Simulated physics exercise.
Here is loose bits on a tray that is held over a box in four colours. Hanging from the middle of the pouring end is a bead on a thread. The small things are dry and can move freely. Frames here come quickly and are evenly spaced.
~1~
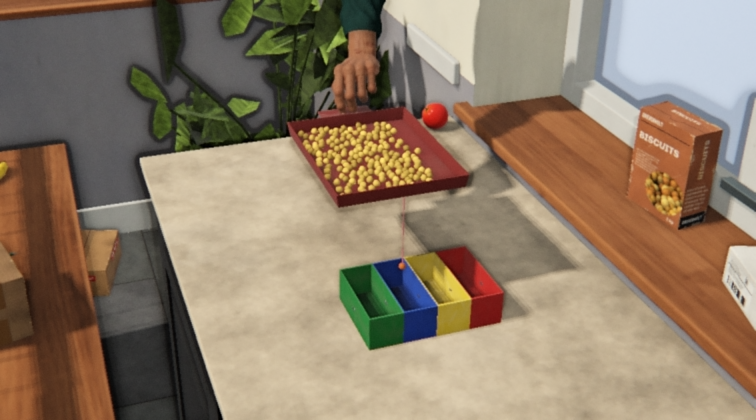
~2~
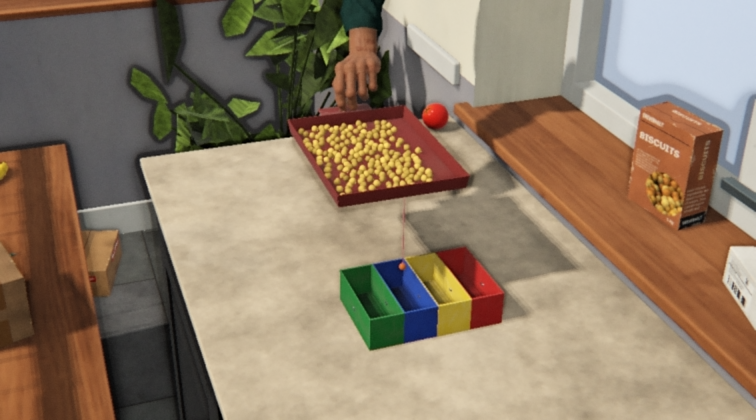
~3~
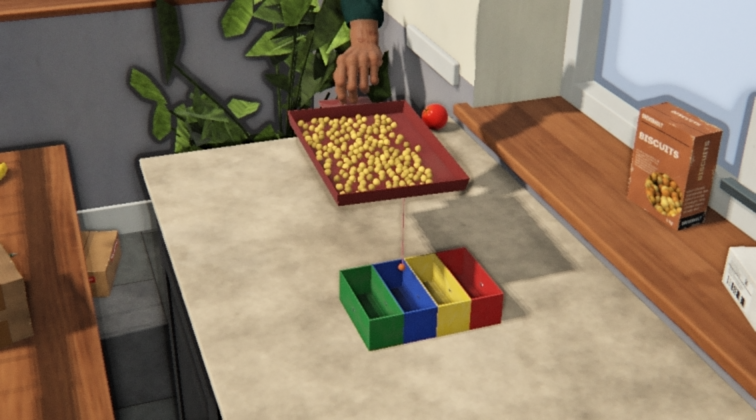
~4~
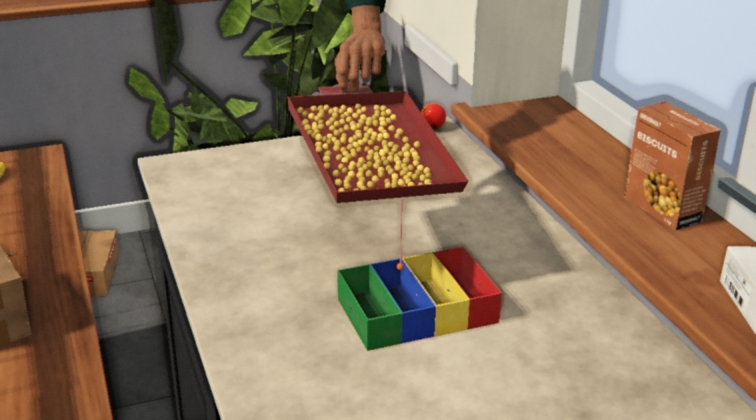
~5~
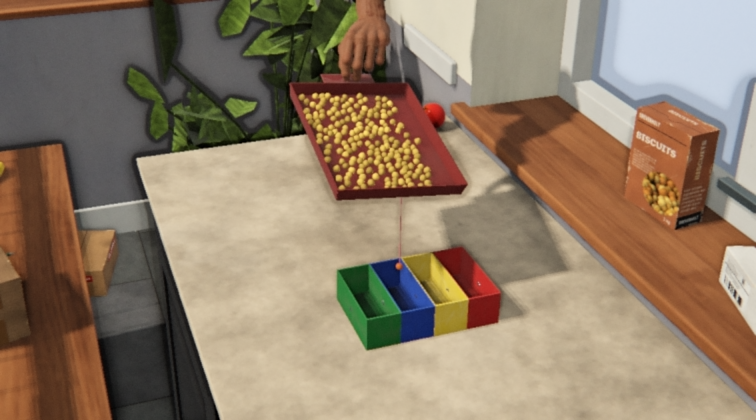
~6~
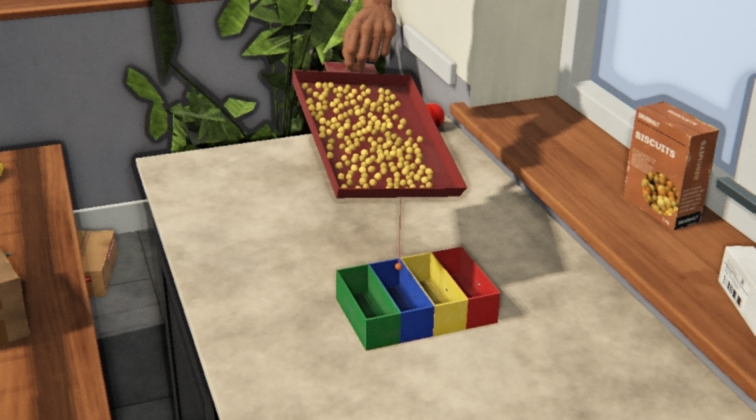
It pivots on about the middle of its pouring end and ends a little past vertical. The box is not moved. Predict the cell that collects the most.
I would say the red cell.
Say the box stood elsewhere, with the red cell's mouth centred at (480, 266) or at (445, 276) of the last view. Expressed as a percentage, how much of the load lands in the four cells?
100 % for the first, 50 % for the second.
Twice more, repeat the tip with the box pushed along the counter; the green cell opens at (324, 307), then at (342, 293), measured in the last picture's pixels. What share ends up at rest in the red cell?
First placement: Some 10 %; second placement: Some 40 %.
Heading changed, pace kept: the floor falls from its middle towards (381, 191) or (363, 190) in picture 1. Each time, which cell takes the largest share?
The cell in green, then the green one.
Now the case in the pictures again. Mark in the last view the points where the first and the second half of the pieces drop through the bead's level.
First part (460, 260), rest (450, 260).
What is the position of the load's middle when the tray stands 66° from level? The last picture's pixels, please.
Its middle sits at about pixel (430, 171).
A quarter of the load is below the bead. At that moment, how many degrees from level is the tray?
Somewhere near 105°.
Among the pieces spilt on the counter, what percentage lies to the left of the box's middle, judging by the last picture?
Left share: Some 10 per cent.
Soon, tray tipped steeply; nearly all on the tray; a stray few falling or outside the box.
A while on, tray tipped past a quarter turn; about half on the tray; about a quarter in the red cell; a stray few in the blue cell; a stray few in the yellow cell; about a quarter falling or outside the box.
Towards the end, tray tipped past a quarter turn; about two thirds in the red cell; about a quarter in the yellow cell; a stray few in the blue cell; a small part falling or outside the box.
Finally, tray tipped past a quarter turn; about two thirds in the red cell; about a quarter in the yellow cell; a stray few in the blue cell; none in the green cell; a small part outside the box.
